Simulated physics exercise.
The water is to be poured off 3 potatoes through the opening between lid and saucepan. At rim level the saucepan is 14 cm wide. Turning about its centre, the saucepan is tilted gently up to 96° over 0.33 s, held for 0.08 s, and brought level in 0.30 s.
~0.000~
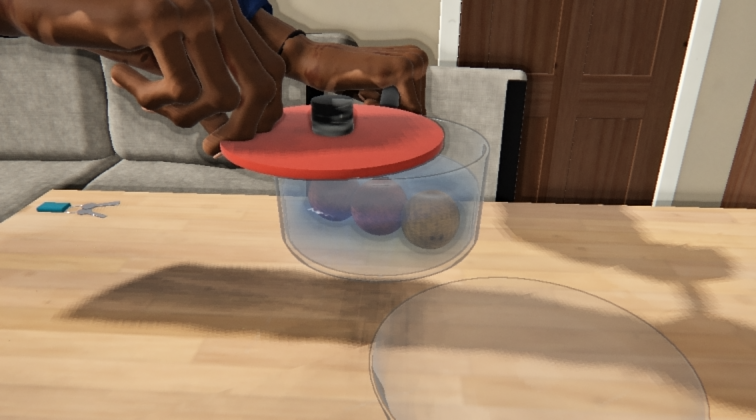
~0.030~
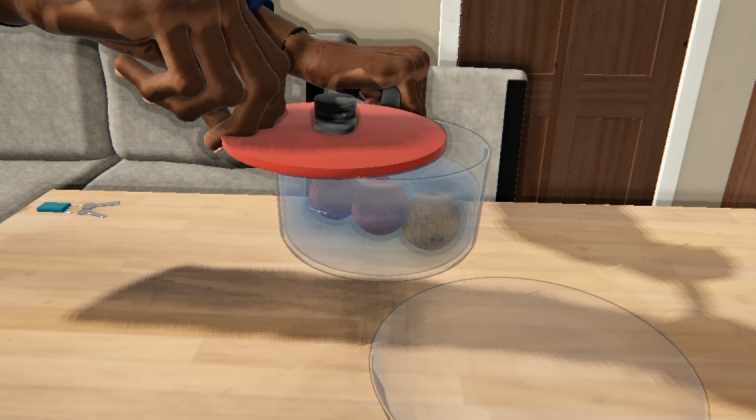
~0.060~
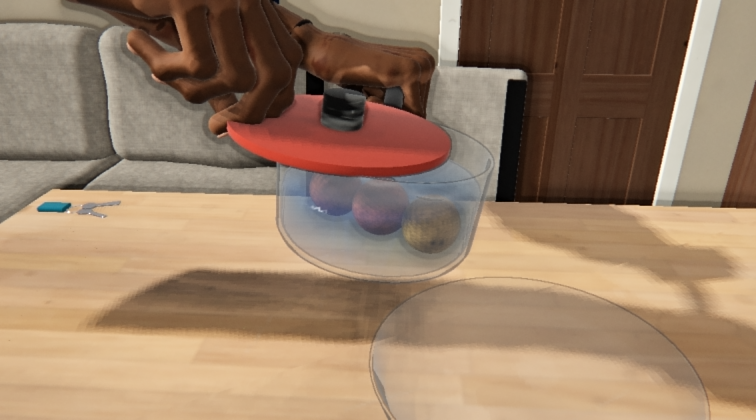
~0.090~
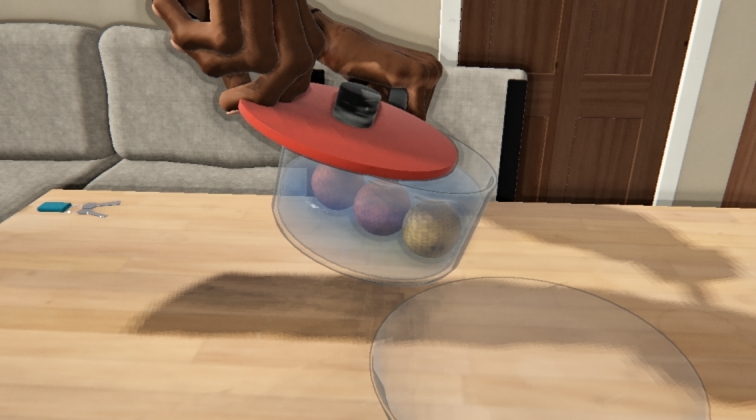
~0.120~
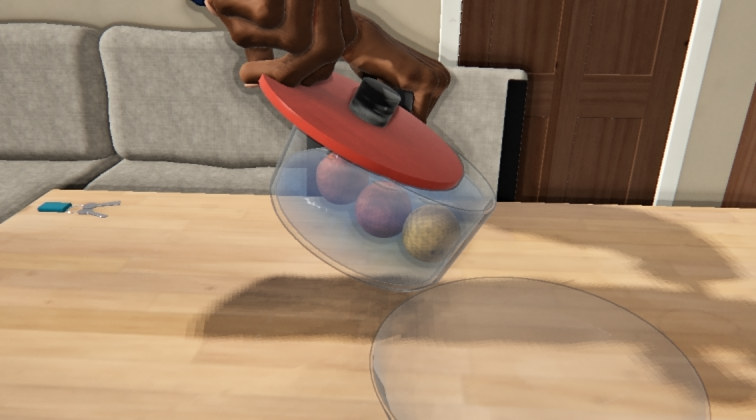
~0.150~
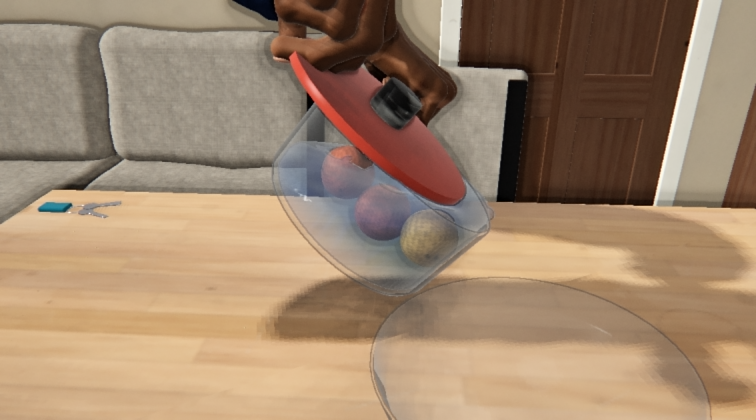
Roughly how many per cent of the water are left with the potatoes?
20 %.
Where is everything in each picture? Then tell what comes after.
In the first frame, it leans 0°; its right rim is at (487, 147); the water meets the walls at (282, 175) and (480, 180); the lid's edge is at (441, 136), 27 mm short of the rim.
In the second frame, it leans 2°; its right rim is at (488, 150); the water meets the walls at (283, 174) and (481, 181).
In the third frame, it leans 8°; its right rim is at (491, 160); the water meets the walls at (283, 171) and (482, 183).
In the fourth frame, it leans 17°; its right rim is at (494, 177); the water meets the walls at (284, 168) and (485, 187).
In the fifth frame, it leans 28°; its right rim is at (492, 198); the water meets the walls at (282, 162) and (488, 193).
In the sixth frame, it leans 41°; its right rim is at (486, 220); the water meets the walls at (280, 152) and (477, 197); 1 per cent is over the edge; the lid's edge is at (461, 187), 27 mm short of the rim.
By 0.29 s the tilt is 93° and 59 per cent of the water is still in the saucepan.
By 0.39 s the tilt is 96° and 32 per cent of the water is still in the saucepan.
By 0.50 s the tilt is 75° and 21 per cent of the water is still in the saucepan.
By 0.62 s the tilt is 20° and 20 per cent of the water is still in the saucepan.
At rest 20 per cent of the water is still in the saucepan.
